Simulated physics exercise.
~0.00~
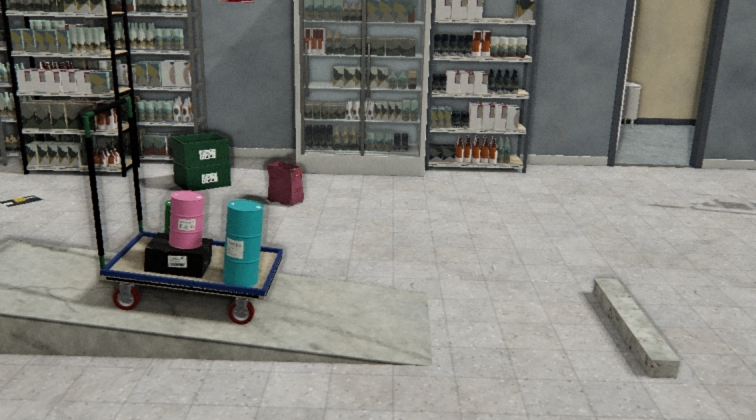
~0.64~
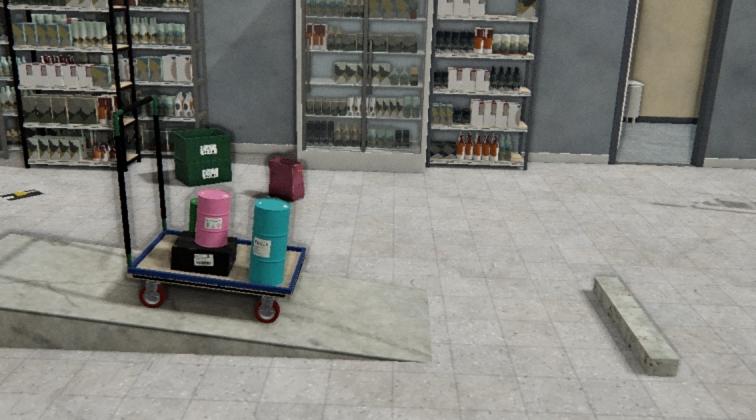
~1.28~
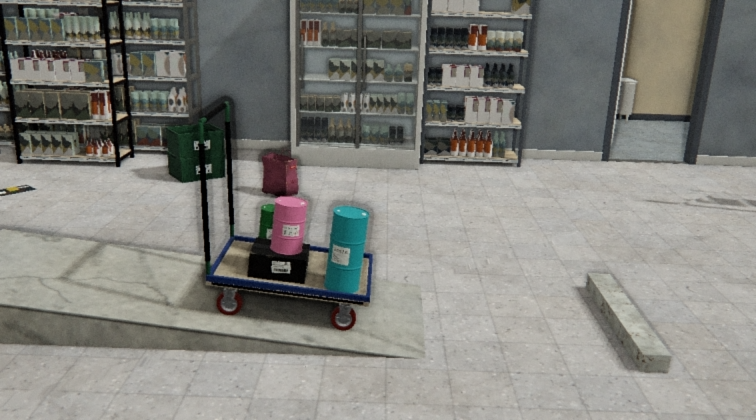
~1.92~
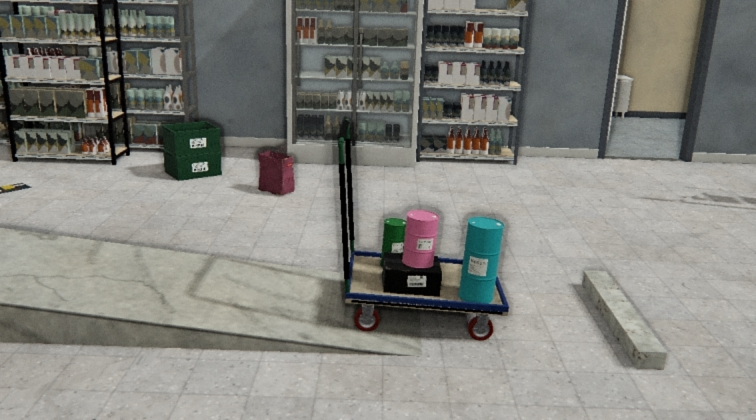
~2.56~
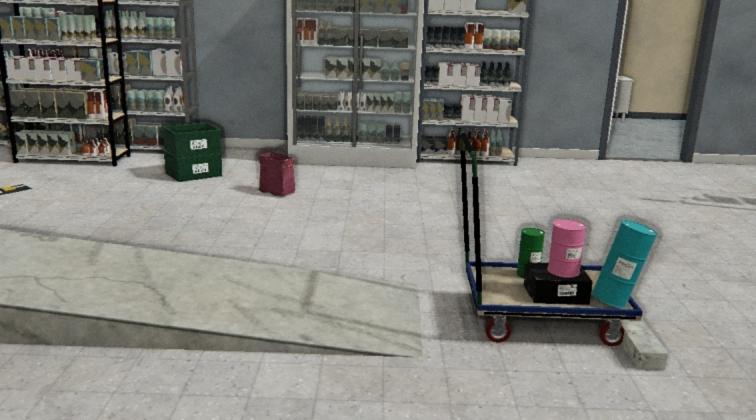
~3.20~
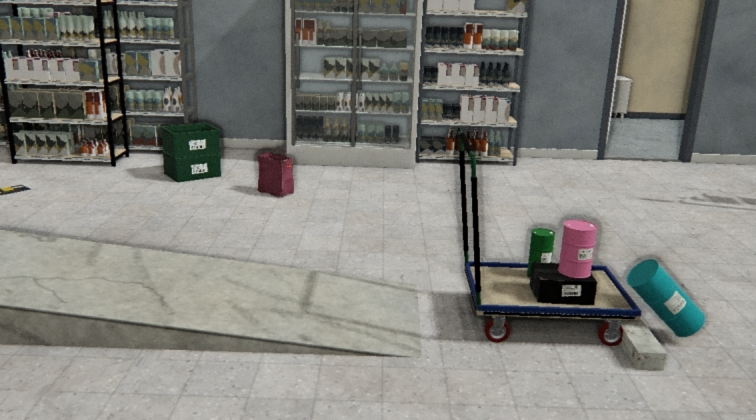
In a shop with stocked shelves, a trolley carrying three canisters and a black box rolled down a ramp and across the floor to a kerb, where the turquoise canister pitched off the front while the pink one, the green one and the box stayed aboard.
